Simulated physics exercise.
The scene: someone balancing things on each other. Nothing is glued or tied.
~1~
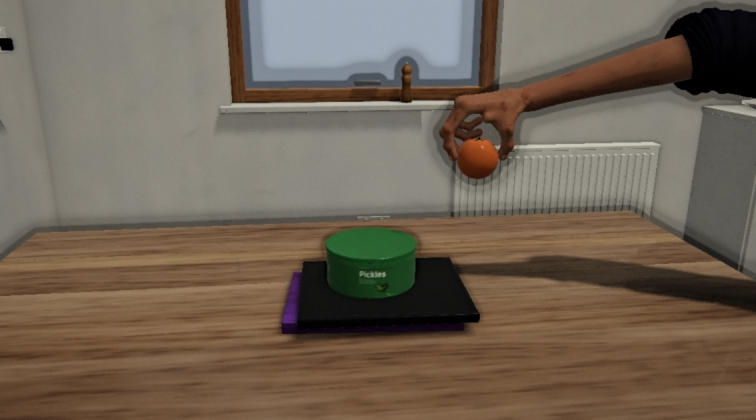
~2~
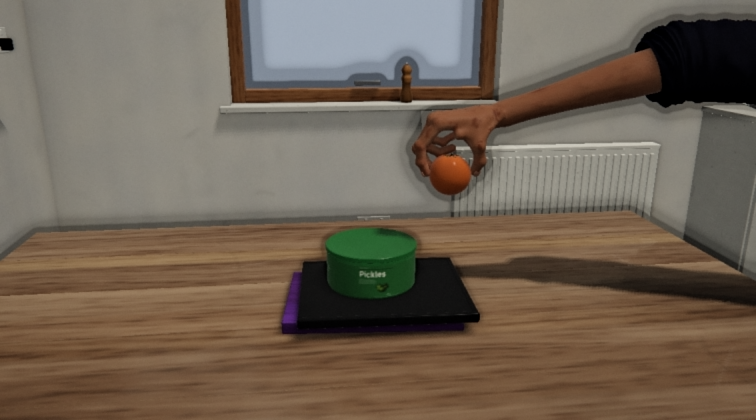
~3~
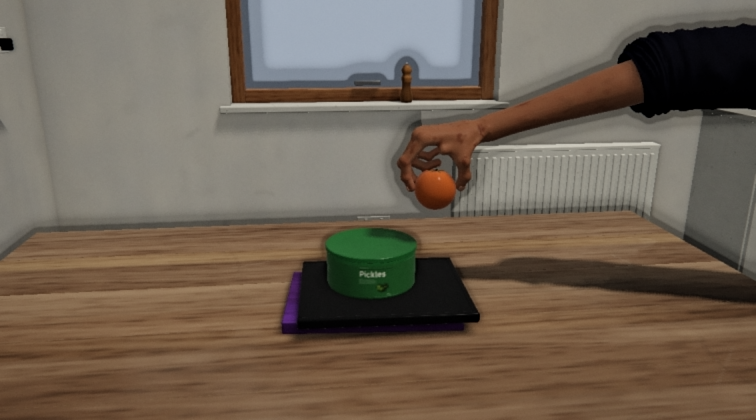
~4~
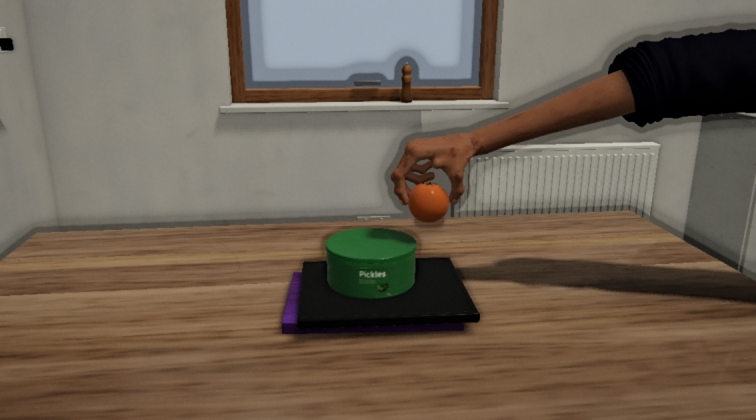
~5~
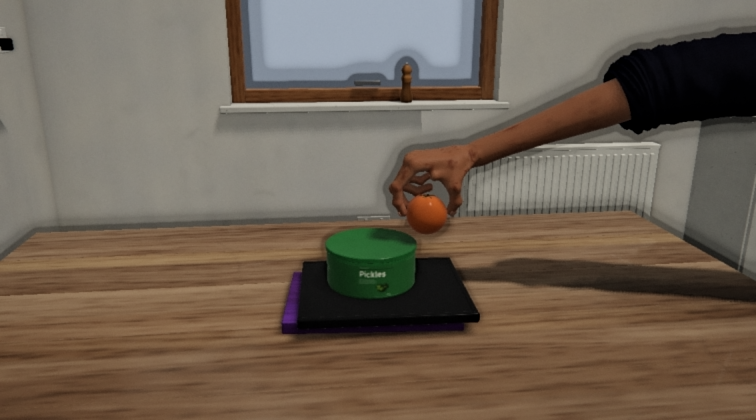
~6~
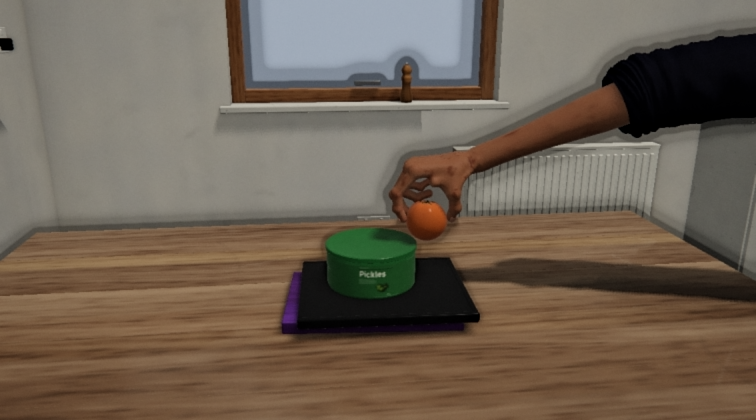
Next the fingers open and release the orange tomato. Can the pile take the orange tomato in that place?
The pile gives way.
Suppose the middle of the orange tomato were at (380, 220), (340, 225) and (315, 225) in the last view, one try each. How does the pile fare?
In the first case it keeps its balance; in the second case it holds; in the third case it gives way.
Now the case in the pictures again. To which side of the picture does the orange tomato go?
To the right.
Then, 0.30 s after the last picture, orange tomato now fallen.
Then, 1.30 s after the last picture, nothing new.
At rest, fallen, orange tomato; the other 3 in place. Seen from the same camera at the end, orange tomato near (457, 258). The pile loses its balance.
